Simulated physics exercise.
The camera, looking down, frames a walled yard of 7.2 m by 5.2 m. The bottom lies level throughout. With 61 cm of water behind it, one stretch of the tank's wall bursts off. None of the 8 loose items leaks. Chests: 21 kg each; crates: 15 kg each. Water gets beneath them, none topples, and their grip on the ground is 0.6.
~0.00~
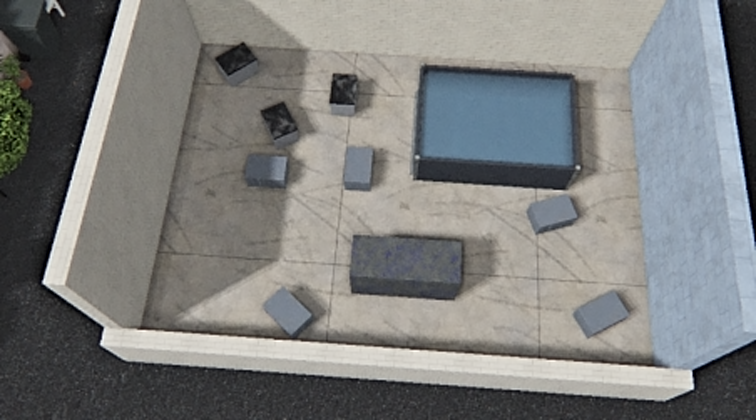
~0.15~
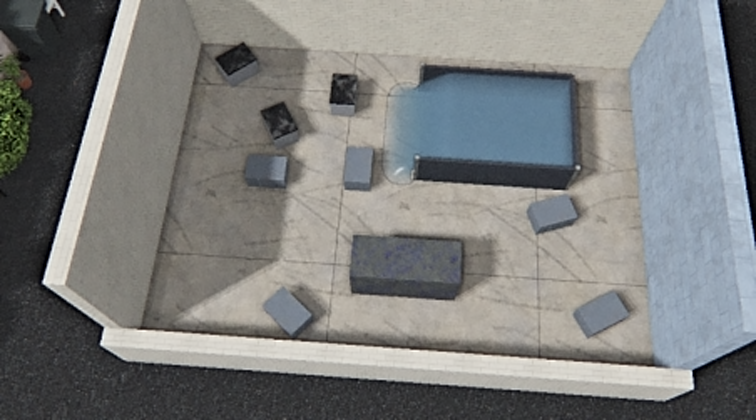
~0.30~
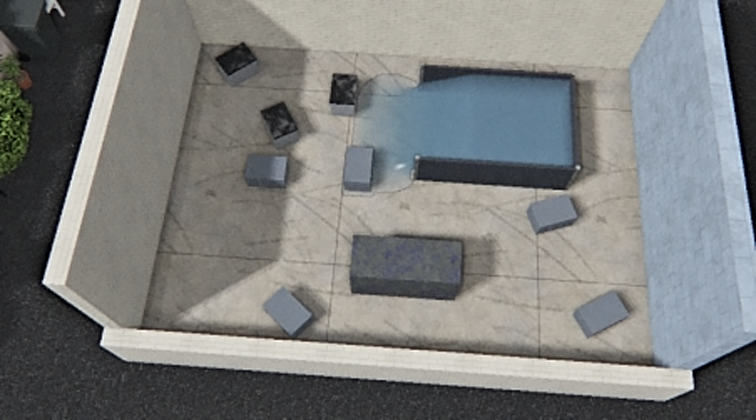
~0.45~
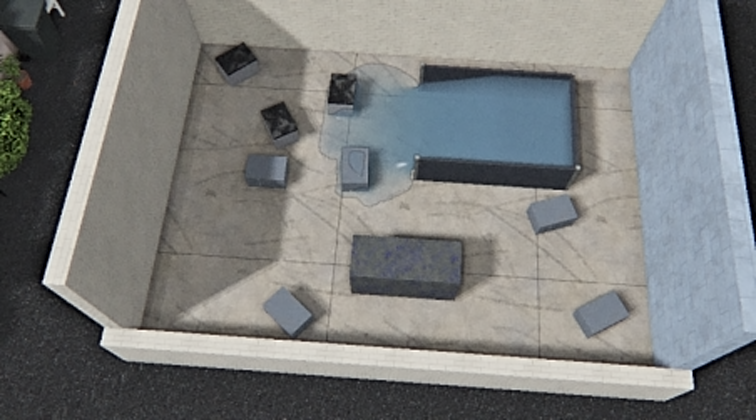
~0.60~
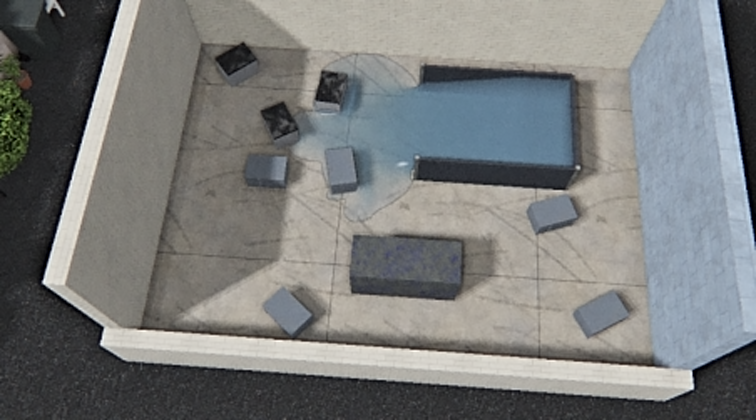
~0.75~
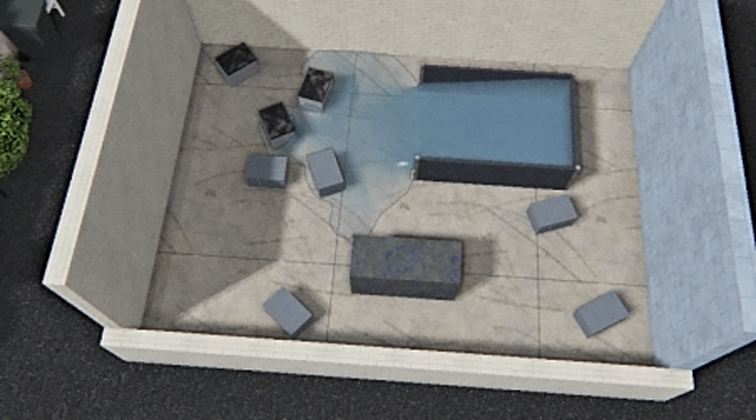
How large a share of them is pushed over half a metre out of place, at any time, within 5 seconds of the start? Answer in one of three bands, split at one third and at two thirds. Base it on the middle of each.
Two thirds or more.
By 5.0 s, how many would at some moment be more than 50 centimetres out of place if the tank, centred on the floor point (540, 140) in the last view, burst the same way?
Result: 6 of them.
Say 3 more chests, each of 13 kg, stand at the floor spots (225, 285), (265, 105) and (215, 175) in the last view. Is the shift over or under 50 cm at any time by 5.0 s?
Above, above, above.
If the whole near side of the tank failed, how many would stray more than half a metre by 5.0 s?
4.
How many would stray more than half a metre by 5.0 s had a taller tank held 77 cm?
The count would be 6.
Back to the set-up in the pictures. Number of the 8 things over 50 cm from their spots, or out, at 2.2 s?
By then the count is 5.
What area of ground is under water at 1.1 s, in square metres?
Somewhere around 12.0 m2, roughly.
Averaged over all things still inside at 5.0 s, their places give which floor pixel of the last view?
Somewhere near (344, 249).
After 1.1 s 3 of 8 are over 50 cm from their spots; 0 afloat.
After 2.2 s 5 of 8 are over 50 cm from their spots; 4 afloat.
After 3.5 s 4 of 8 are over 50 cm from their spots; 5 afloat.
After 5.0 s 6 of 8 are over 50 cm from their spots, and 6 have been at some point; 6 afloat.
